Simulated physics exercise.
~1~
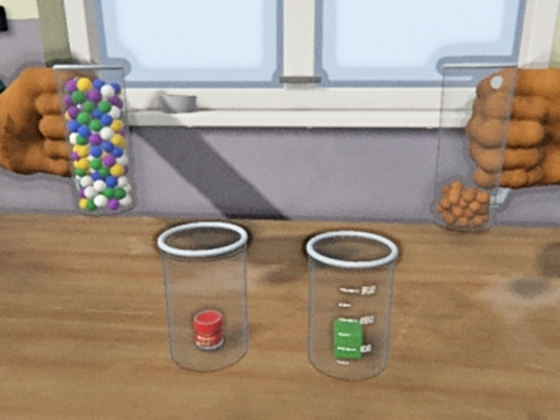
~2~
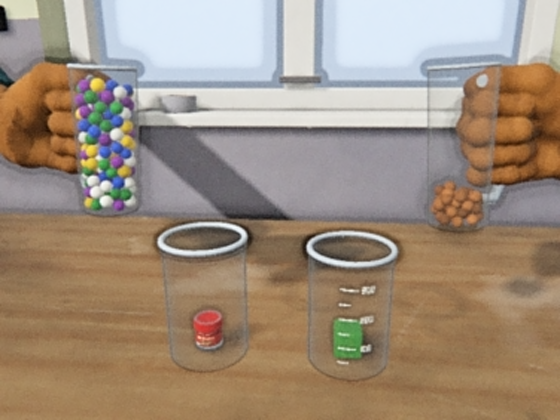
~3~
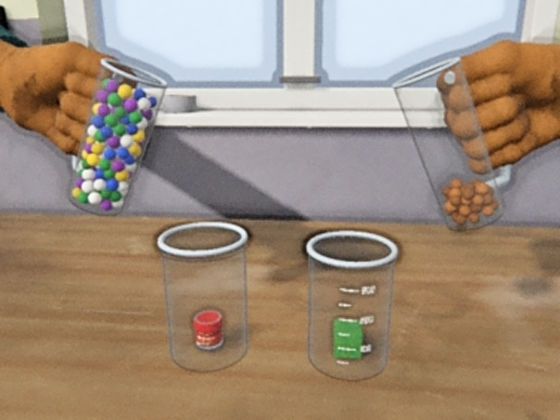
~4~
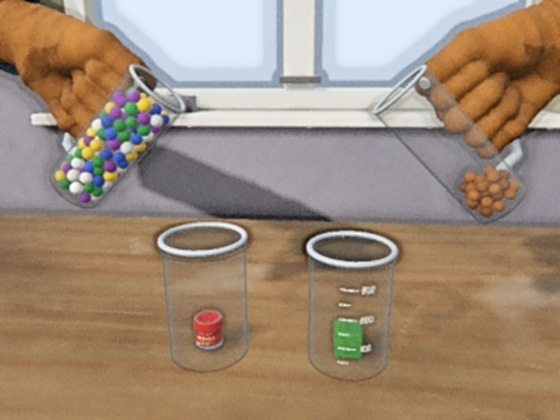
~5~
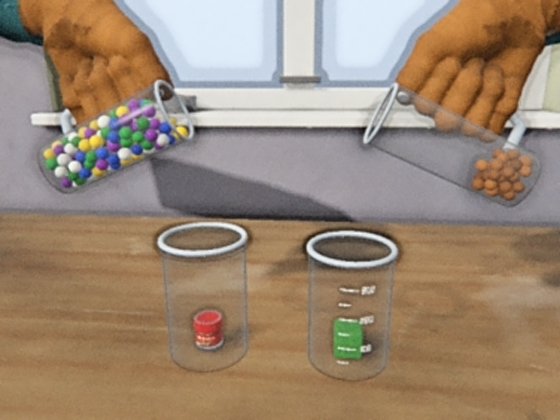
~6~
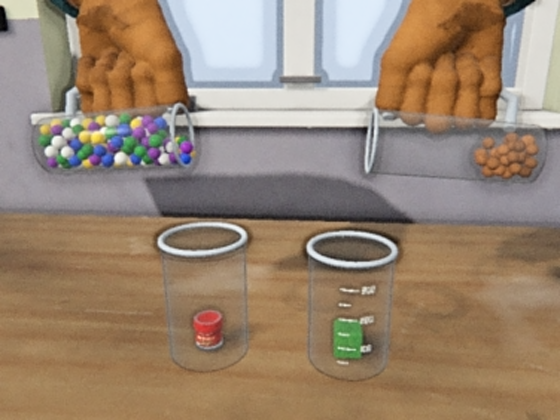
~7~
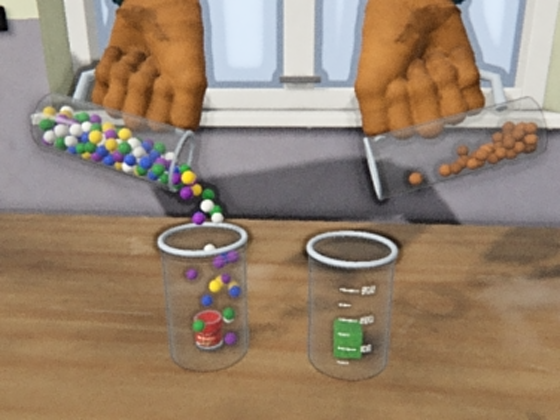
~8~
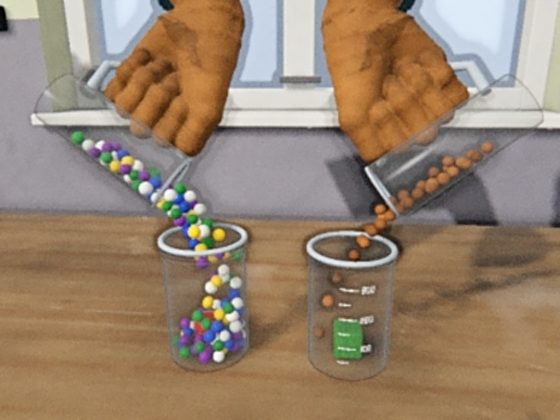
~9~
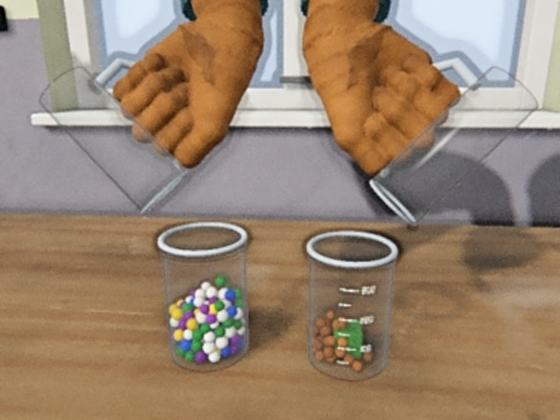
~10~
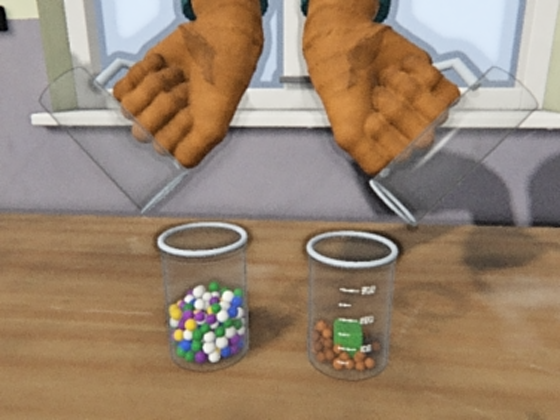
On a wooden table by a window, two brown hands tipped clear cups over two clear containers, pouring colorful balls into the left one and fewer brown balls into the right, until the small red thing was buried and the green one still showed.
